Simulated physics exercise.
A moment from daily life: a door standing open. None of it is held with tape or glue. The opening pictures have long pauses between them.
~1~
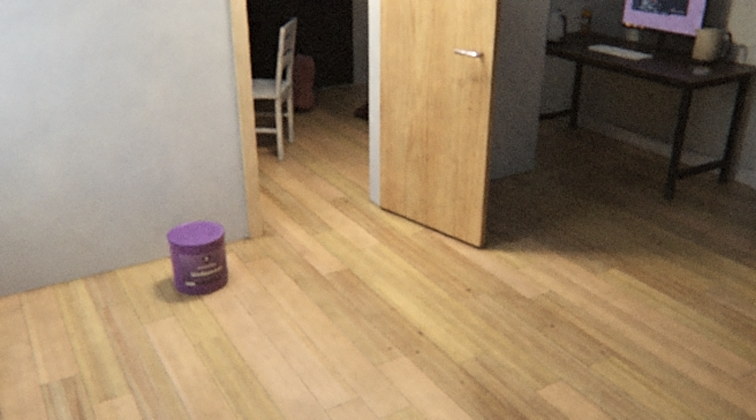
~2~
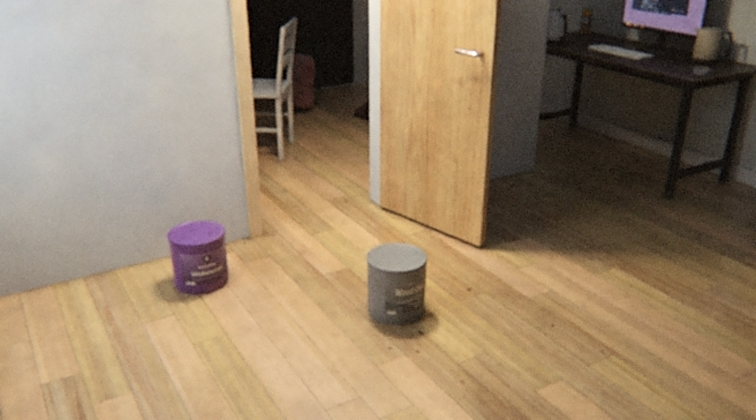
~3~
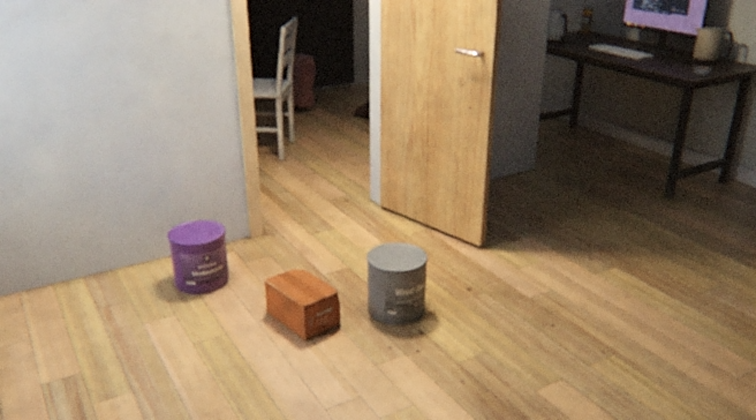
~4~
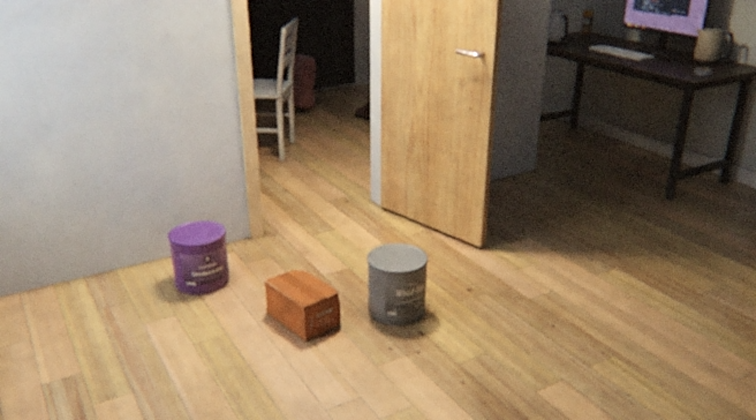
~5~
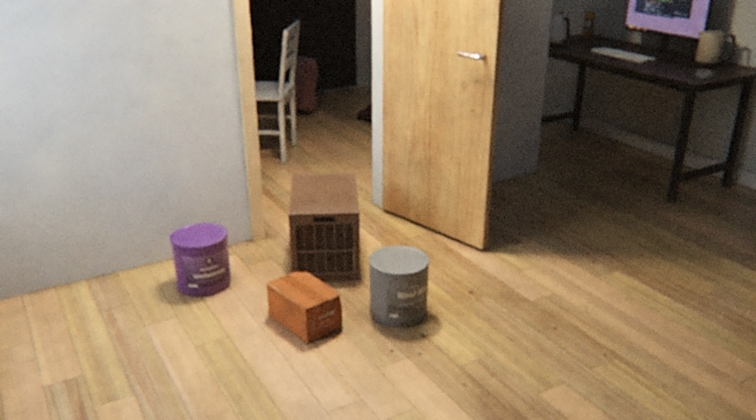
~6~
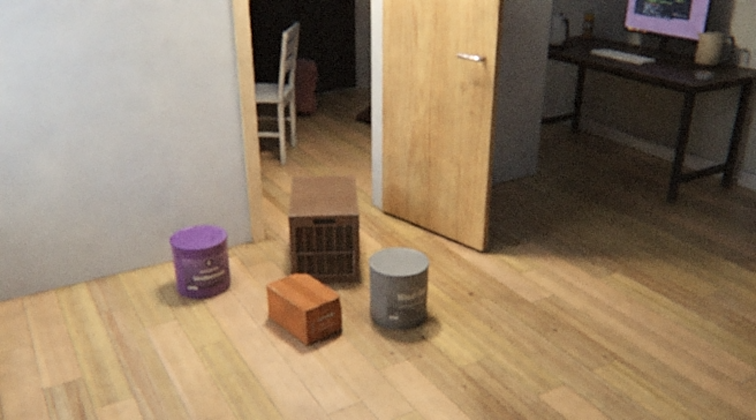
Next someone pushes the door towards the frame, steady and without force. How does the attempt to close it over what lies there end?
It fails to finish its swing.
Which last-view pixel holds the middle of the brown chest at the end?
It finishes at around (319, 227).
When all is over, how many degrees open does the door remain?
About 50°.
Then, 0.50 s past the last view, door 89° open.
Then, 0.80 s past the last view, door 68° open.
Then, 1.00 s past the last view, door 52° open.
Finally, door 48° open; all 4 still in place. Final places as the last picture's camera would see them, brown chest near (319, 227).
